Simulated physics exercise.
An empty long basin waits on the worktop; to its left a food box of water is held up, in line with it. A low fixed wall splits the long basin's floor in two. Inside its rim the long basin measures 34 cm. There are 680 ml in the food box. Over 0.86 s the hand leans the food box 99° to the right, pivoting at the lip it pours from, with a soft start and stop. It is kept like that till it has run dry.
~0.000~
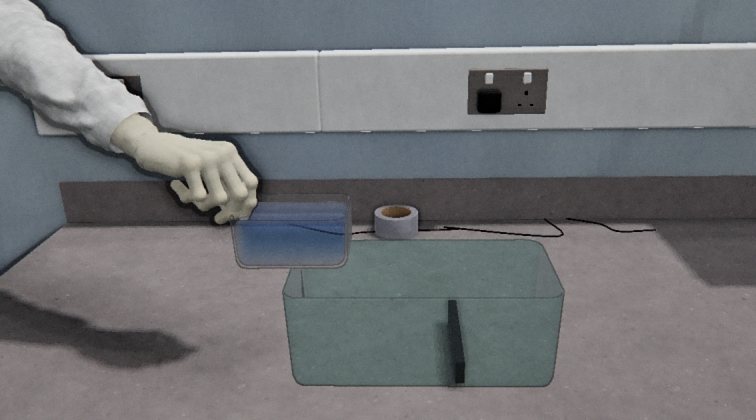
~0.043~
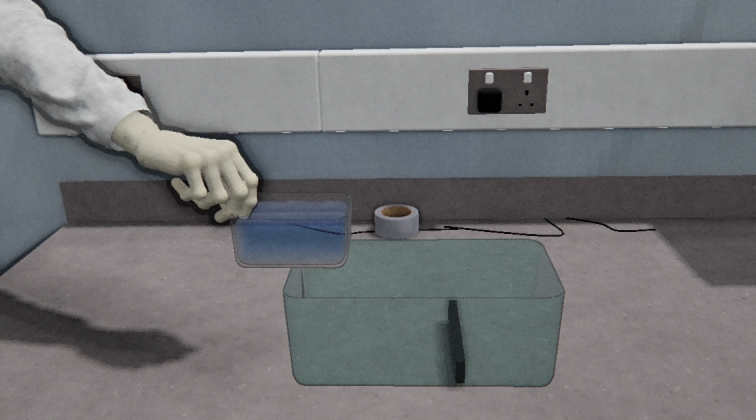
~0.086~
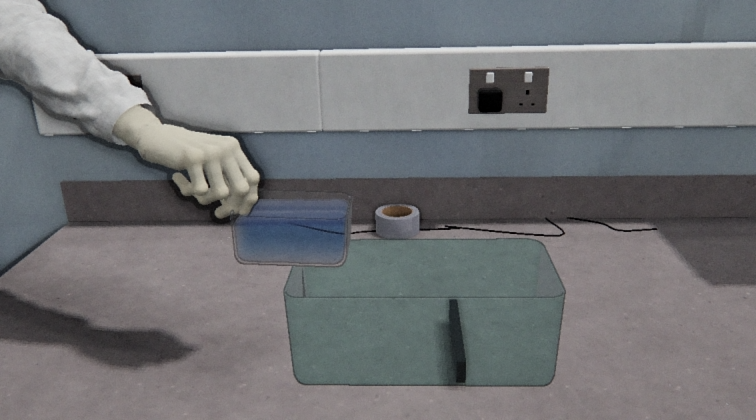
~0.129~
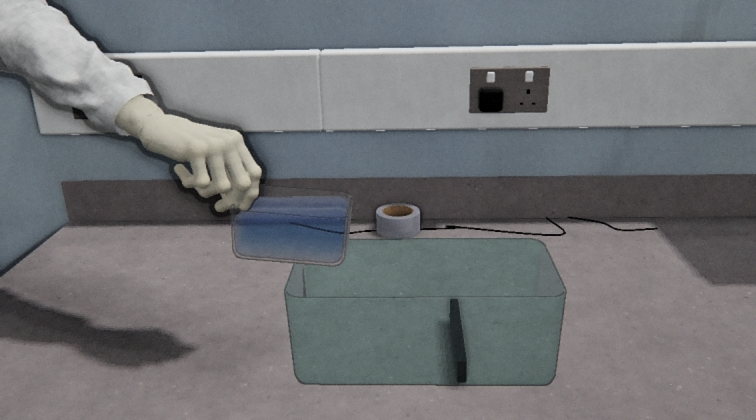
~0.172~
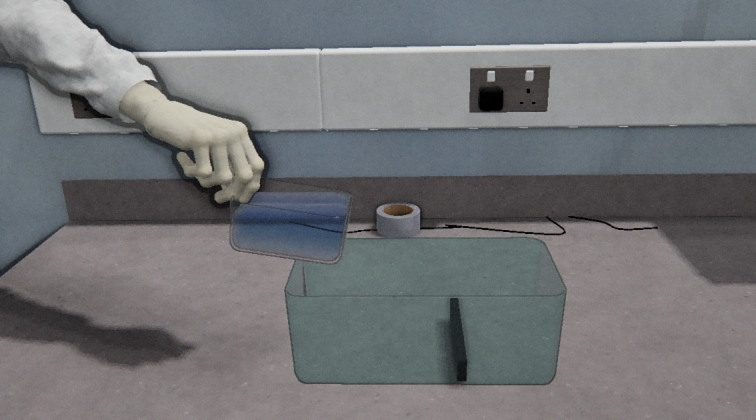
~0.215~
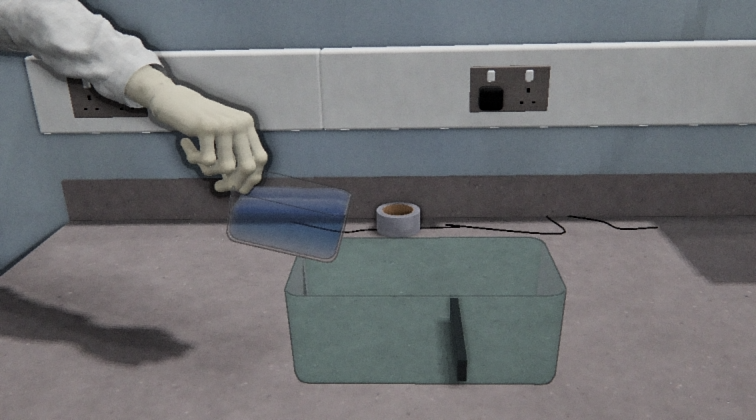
Clear food box of blue water leaning slowly to the right in a gloved hand, above an empty greenish basin on a worktop.
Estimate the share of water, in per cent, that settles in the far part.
Roughly 23 per cent is past the wall.
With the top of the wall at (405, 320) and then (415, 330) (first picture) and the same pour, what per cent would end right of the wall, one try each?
In turn about 85 and 75 per cent.
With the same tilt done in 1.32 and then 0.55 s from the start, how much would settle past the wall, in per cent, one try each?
First 15, then 25 per cent.
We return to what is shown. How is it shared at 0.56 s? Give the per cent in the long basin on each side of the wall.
Near 14 on the left, 0 on the right.
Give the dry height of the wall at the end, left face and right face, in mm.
Some 18 mm on the left and 24 mm on the right.
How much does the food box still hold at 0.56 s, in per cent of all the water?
Some 48 per cent.
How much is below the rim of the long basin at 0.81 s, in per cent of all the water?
Near 84 in a hundred.
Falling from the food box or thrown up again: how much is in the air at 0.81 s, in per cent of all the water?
Near 8 in a hundred.
After 0.56 s the tilt is 72° and 47 per cent is still to pour, 14 is left of the wall and 0 right of it.
After 0.81 s the tilt is 98° and 7 per cent is still to pour, 67 is left of the wall and 18 right of it.
After 1.07 s the tilt is 99° and 1 per cent is still to pour, 80 is left of the wall and 17 right of it.
After 1.36 s the tilt is 99° and 0 per cent is still to pour, 80 is left of the wall and 19 right of it.
In the end 77 per cent lies left of the wall, 23 right of it and 1 outside.
